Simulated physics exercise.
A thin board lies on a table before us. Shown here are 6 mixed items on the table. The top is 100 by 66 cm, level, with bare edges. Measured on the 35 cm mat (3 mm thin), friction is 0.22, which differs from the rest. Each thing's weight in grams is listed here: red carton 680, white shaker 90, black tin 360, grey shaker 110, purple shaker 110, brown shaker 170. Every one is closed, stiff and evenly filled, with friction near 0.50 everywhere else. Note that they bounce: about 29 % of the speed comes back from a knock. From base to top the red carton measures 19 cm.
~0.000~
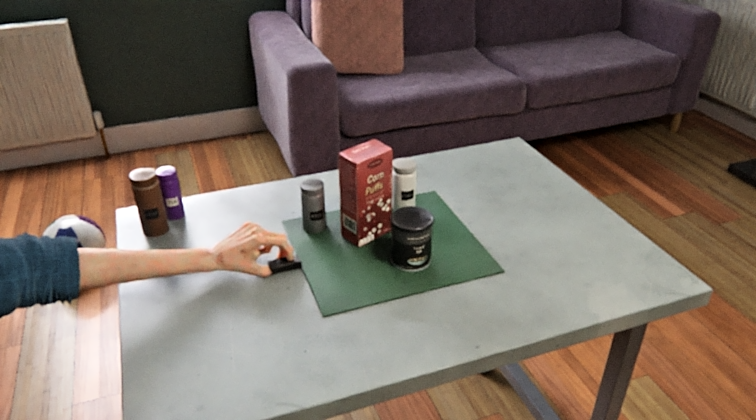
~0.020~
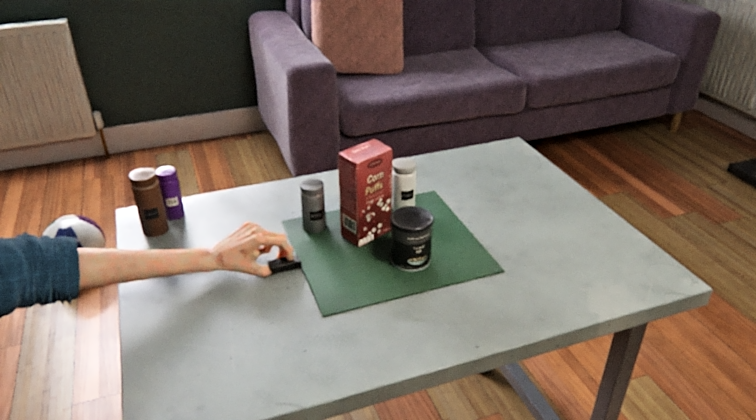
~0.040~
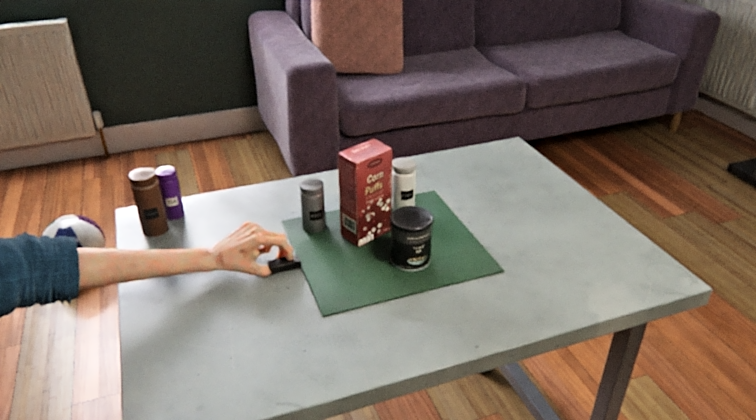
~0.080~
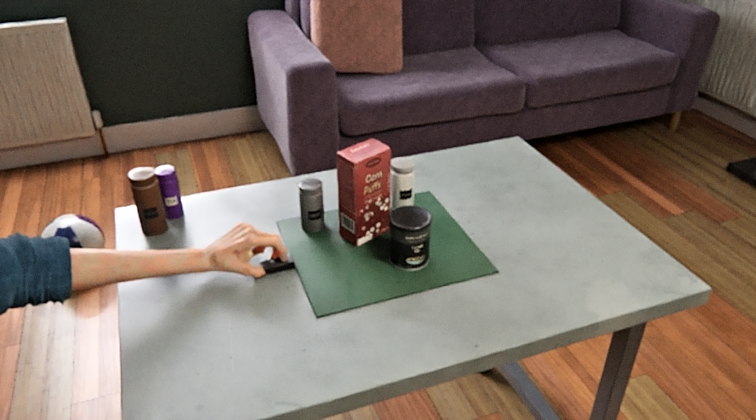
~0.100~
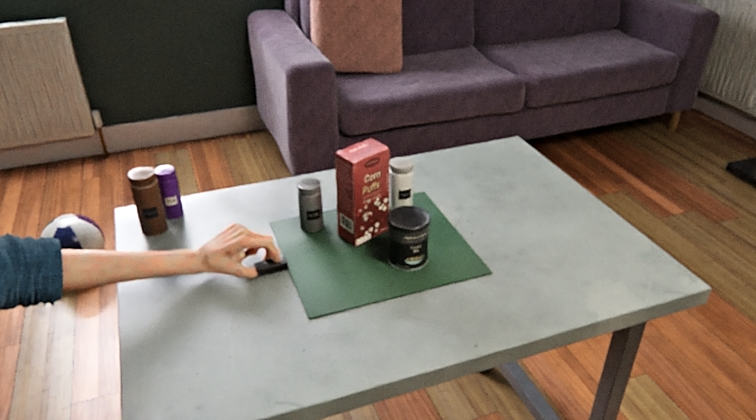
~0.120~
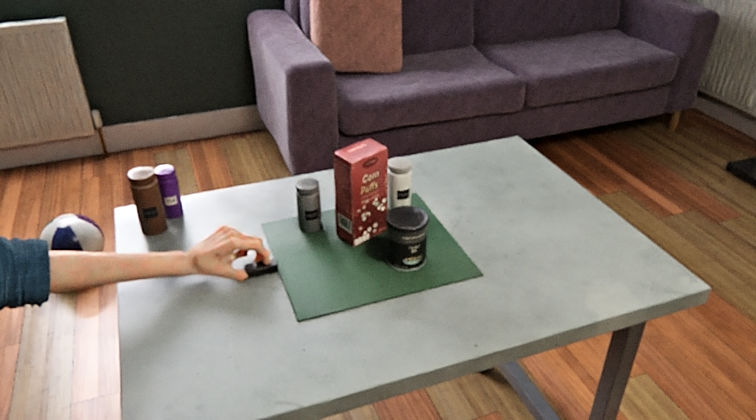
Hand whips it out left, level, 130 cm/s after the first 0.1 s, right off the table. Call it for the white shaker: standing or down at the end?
Standing.
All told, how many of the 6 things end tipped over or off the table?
Total: 1.
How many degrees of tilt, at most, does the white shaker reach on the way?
Max tilt: Approx. 6°.
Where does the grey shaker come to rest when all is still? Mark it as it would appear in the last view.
My guess is roughly (125, 259).
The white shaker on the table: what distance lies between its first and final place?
About 3 cm.
By 0.32 s, mat out by 30 cm; white shaker tilted 5° near (385, 188); red carton 8 cm from its spot; grey shaker 8 cm from its spot.
By 0.52 s, mat out by 56 cm; white shaker 4 cm from its spot near (387, 188); grey shaker tilted 3°; red carton tilted 9°.
When it is over (1.9 s), lying over on the table, grey shaker; not toppled but over 6 cm from the start, red carton and black tin; the other 3 within 6 cm of the start. End places, in pixels of the last picture, white shaker near (387, 189).
